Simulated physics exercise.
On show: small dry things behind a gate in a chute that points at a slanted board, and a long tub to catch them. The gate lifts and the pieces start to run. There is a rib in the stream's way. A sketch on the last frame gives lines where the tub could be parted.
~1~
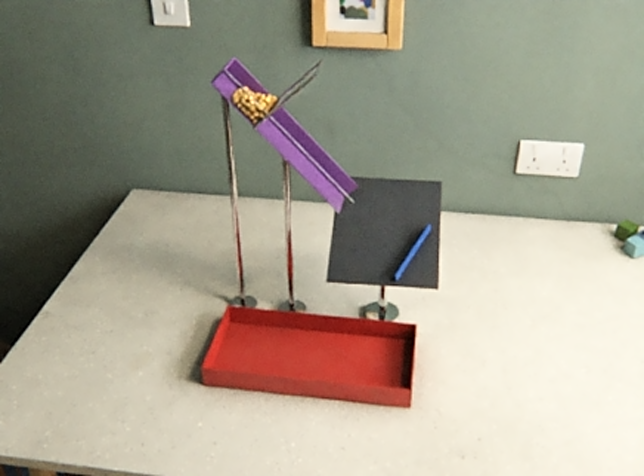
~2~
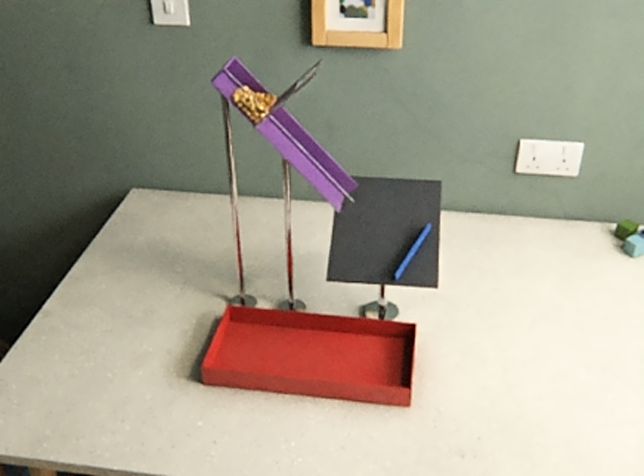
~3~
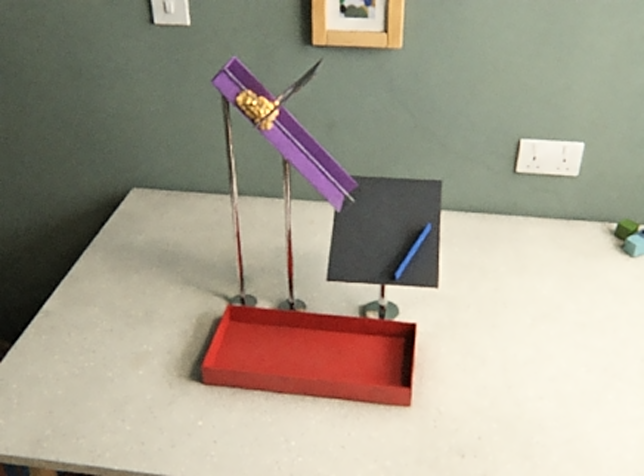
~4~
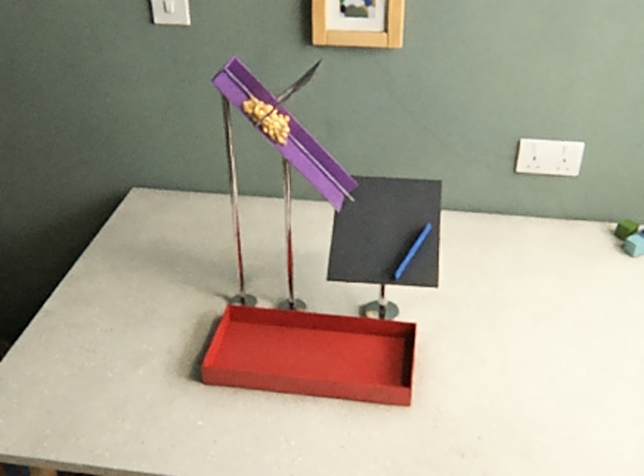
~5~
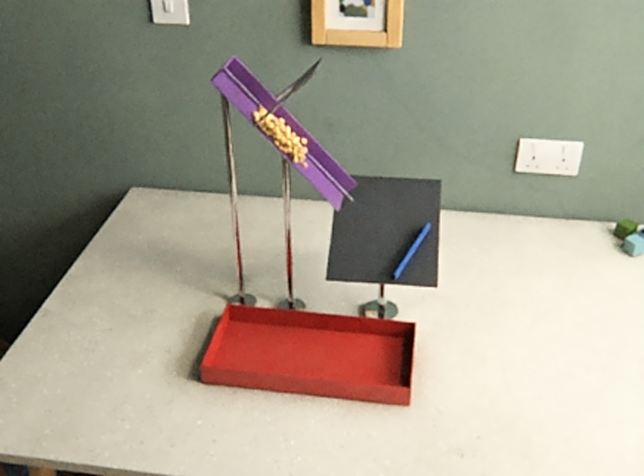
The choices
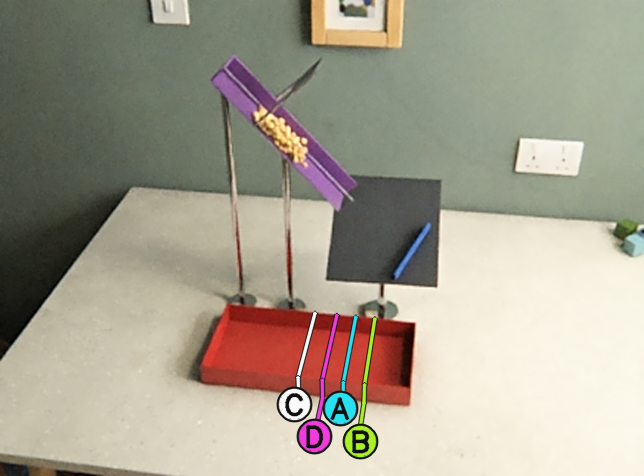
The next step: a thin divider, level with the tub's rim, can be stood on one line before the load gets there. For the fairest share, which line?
Take B.
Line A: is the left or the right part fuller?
Right.
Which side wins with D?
Right.
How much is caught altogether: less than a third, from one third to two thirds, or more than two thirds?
More than two thirds.
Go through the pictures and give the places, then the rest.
The first picture shows load behind the gate at (256, 106), dried chickpeas; lip of the chute at (341, 205), sloping fairly steeply.
The second picture shows middle of the board at (386, 229), tilted gently; middle of its low edge at (382, 284); of its high edge at (390, 178).
The third picture shows front corners of the tub at (202, 366) and (411, 389), empty; front of the load at (270, 125).
The fourth picture shows middle of the load at (271, 121); its front at (284, 142), about a quarter of the way to the lip; rib from (430, 223) to (396, 275).
The fifth picture shows middle of the load at (282, 133); its front at (304, 165), about half of the way to the lip.
On the marked copy, line A crosses the front rim at (343, 381); line B crosses the front rim at (364, 383); line C crosses the front rim at (298, 376); line D crosses the front rim at (322, 379).
Choosing A, of what is caught, a small part on the left of the divider, nearly all on the right.
Choosing B, of what is caught, about a third on the left of the divider, about two thirds on the right.
Choosing C, of what is caught, none on the left of the divider, all on the right.
Choosing D, of what is caught, a stray few on the left of the divider, nearly all on the right.
